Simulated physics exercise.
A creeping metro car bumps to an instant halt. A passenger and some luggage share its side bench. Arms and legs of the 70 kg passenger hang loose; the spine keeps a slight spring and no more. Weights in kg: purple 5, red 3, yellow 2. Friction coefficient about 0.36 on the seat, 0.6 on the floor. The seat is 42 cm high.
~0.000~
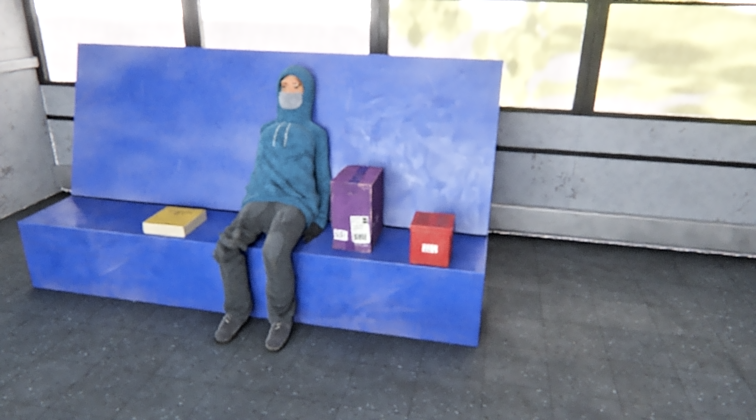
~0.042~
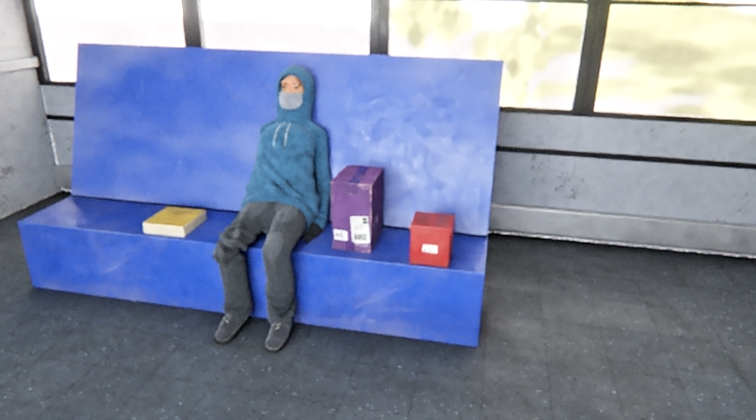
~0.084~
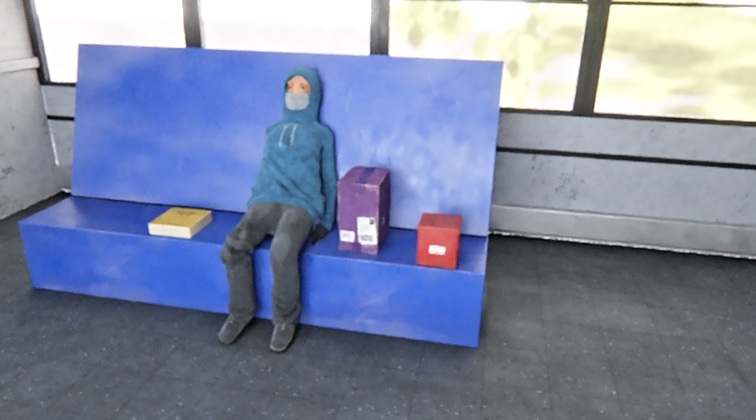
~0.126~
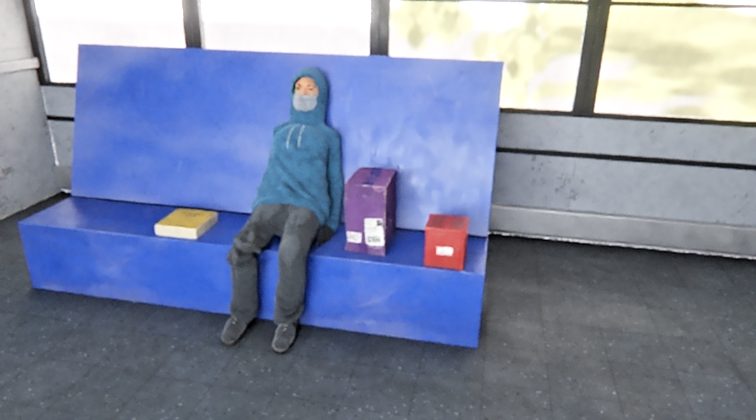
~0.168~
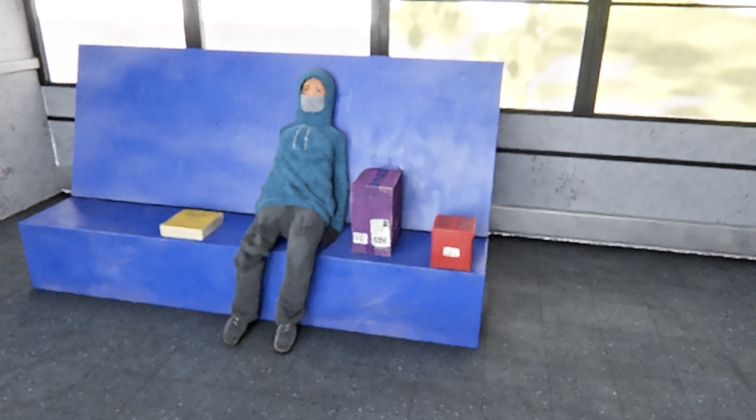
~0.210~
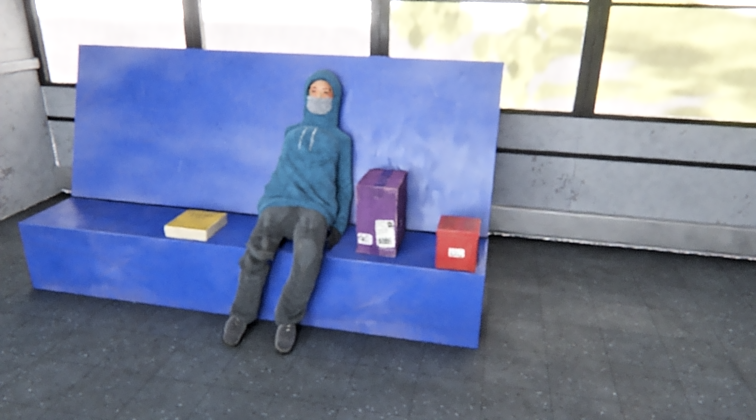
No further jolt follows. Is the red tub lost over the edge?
This time the red tub holds on.
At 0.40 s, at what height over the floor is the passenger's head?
Some 110 cm up.
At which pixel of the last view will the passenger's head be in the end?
Around (438, 220).
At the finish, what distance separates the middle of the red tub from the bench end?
Some 10 cm short of it.
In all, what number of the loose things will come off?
In all, 0.
After 0.40 s the red tub is 11 cm short of the bench end, tilted 0°, near (466, 244) in the last picture's view.
After 0.65 s the red tub is 11 cm short of the bench end, tilted 0°, near (466, 244) in the last picture's view.
After 1.05 s the red tub is 11 cm short of the bench end, tilted 0°, near (466, 244) in the last picture's view; the purple pack 52 cm short of the bench end, tilted 0°.
When all is still (2.7 s), purple pack stays on; red tub stays on; yellow folder stays on; passenger's hips keep to the seat.
